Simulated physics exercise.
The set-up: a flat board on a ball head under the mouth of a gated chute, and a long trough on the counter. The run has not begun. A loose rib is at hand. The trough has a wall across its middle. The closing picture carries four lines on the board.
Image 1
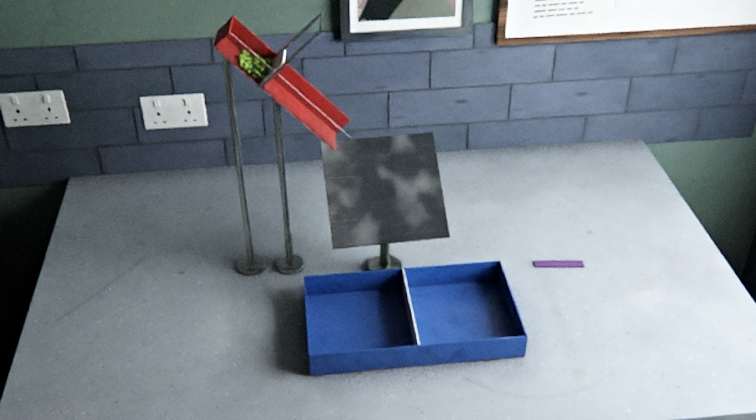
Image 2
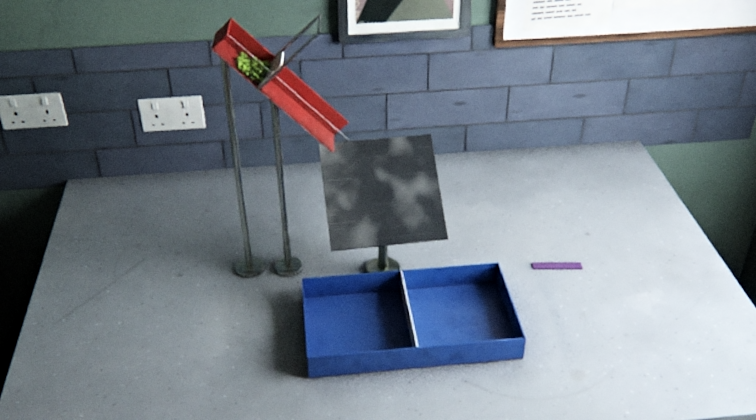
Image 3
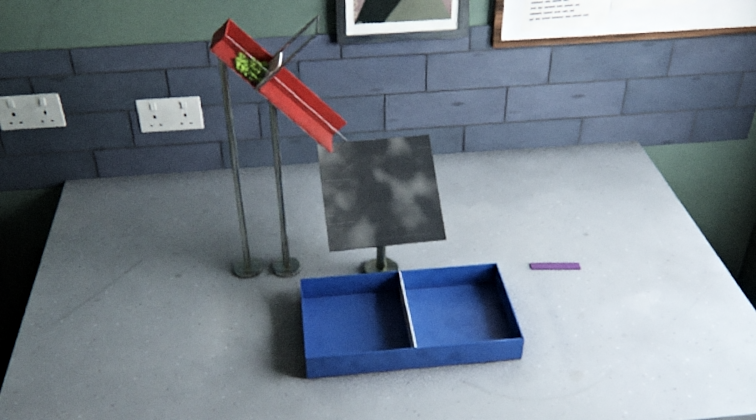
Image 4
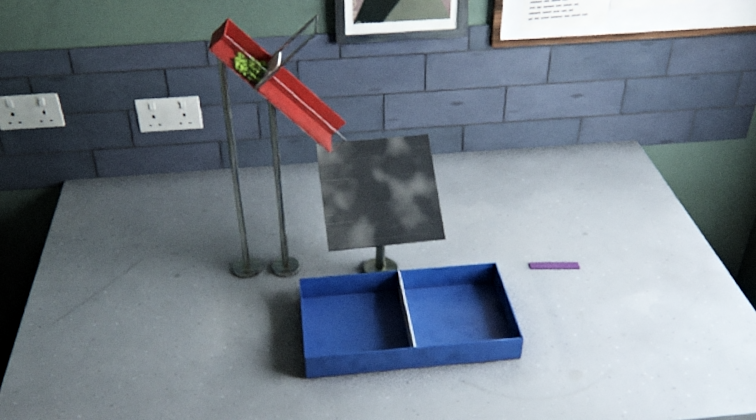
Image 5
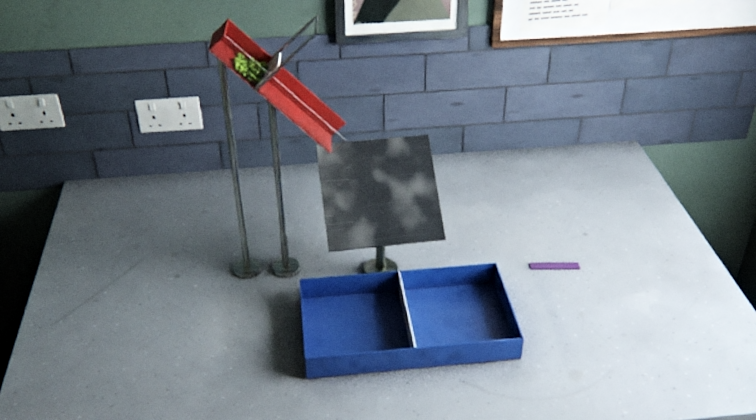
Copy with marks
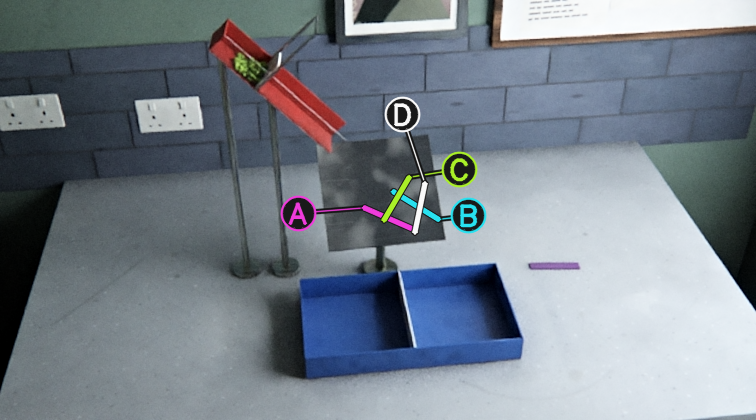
A blue divided tray sat on a grey table below a tilted dark board and a raised red chute holding small green pieces behind its gate, and nothing moved except the view shifting very slightly.
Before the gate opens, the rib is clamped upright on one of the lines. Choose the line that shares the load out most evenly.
The answer is line D.
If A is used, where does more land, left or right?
More lands on the right.
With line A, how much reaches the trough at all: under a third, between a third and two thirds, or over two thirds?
Over two thirds.
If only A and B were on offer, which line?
Here it is line B.
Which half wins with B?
The right half.
On the marked copy, line A from (364, 207) to (413, 229); line B from (393, 191) to (438, 219); line C from (409, 177) to (384, 219); line D from (424, 183) to (414, 232).
With A, of what is caught, a stray few in the left half, nearly all in the right.
With B, of what is caught, about a quarter in the left half, most in the right.
With C, of what is caught, most in the left half, a small part in the right.
With D, of what is caught, about a third in the left half, about two thirds in the right.
